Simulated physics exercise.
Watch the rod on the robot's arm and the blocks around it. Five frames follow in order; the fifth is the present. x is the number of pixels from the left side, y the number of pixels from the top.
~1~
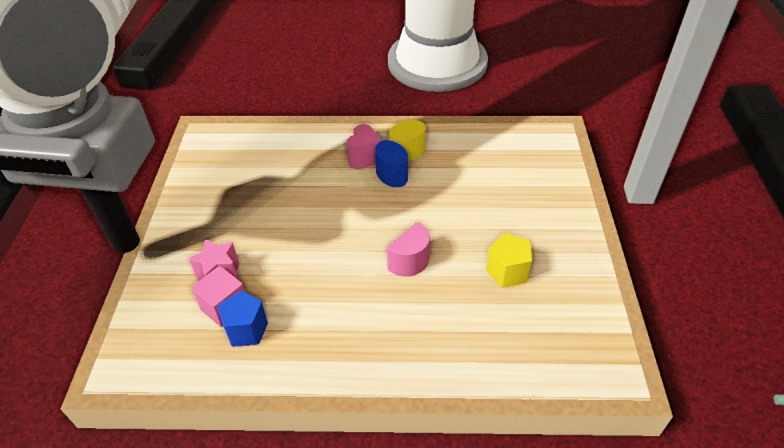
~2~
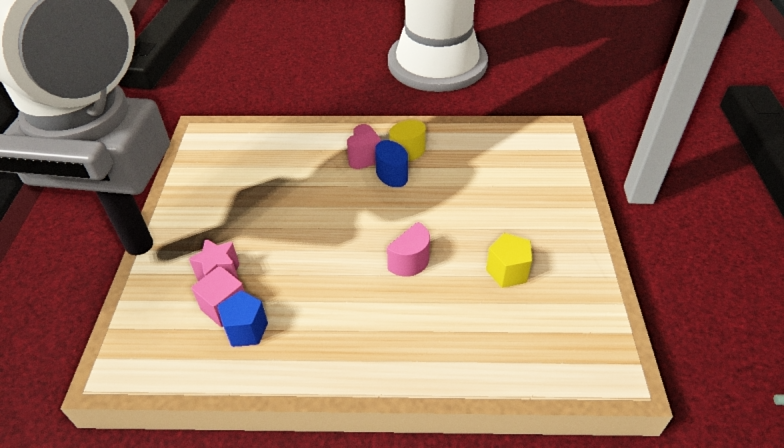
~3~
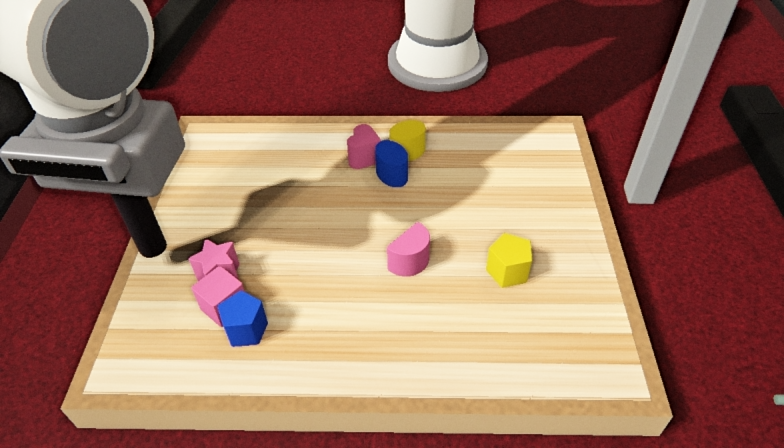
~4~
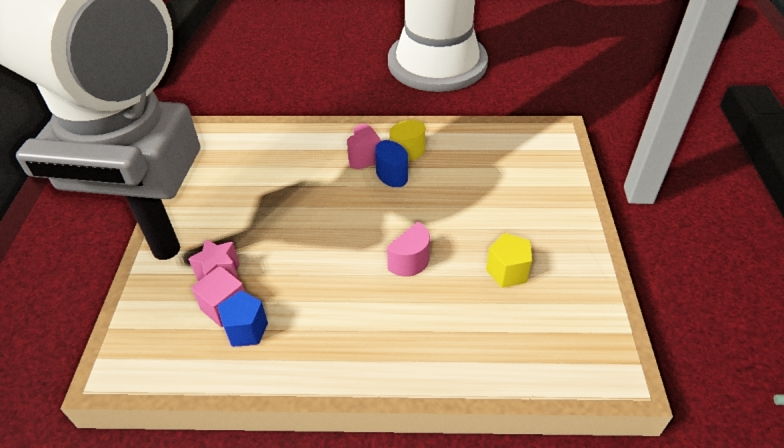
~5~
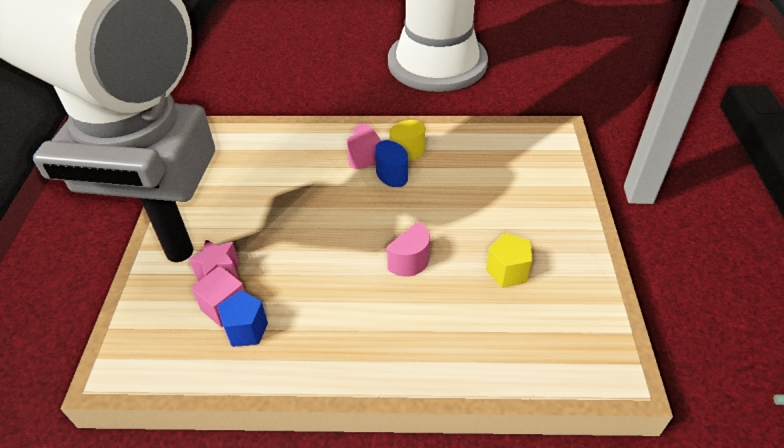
A robot arm's dark rod moves slowly rightward from the left edge of a pale wooden board on a red floor, seen from above by a still camera. A pink star, a pink square piece and a blue five-sided block sit together at lower left, with pink, blue and yellow pieces clustered at the top and single pink and yellow ones toward the right. The rod nears the star while every block stays still.
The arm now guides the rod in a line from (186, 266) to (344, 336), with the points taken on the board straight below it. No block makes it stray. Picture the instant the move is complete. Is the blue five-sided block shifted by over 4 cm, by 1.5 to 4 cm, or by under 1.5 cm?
Beyond 4 cm.
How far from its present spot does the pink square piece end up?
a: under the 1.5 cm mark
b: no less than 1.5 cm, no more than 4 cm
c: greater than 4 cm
Choice c: Greater than 4 cm.
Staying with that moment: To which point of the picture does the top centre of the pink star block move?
Its top middle: (282, 263).
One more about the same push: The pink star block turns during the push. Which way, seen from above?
Turns anticlockwise.
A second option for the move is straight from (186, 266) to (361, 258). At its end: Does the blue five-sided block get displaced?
Yes, that is how it ends up.
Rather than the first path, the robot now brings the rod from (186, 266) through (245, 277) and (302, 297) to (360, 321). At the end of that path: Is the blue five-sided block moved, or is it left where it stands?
By the end it has moved.
The first path, step by step. One third of the way, rod (230, 276); pink star block (257, 260), turned 45° anticlockwise; pink square piece (246, 293), turned 40° clockwise; blue five-sided block (246, 324), turned 30° clockwise.
Two thirds of the way, rod (284, 299); pink star block (282, 263), turned 105° anticlockwise; pink square piece (275, 320), turned 65° clockwise; blue five-sided block (255, 353), turned 60° clockwise.
At the end, rod (343, 323); pink star block (282, 263), turned 105° anticlockwise; pink square piece (278, 324), turned 75° clockwise; blue five-sided block (254, 355), turned 65° clockwise.
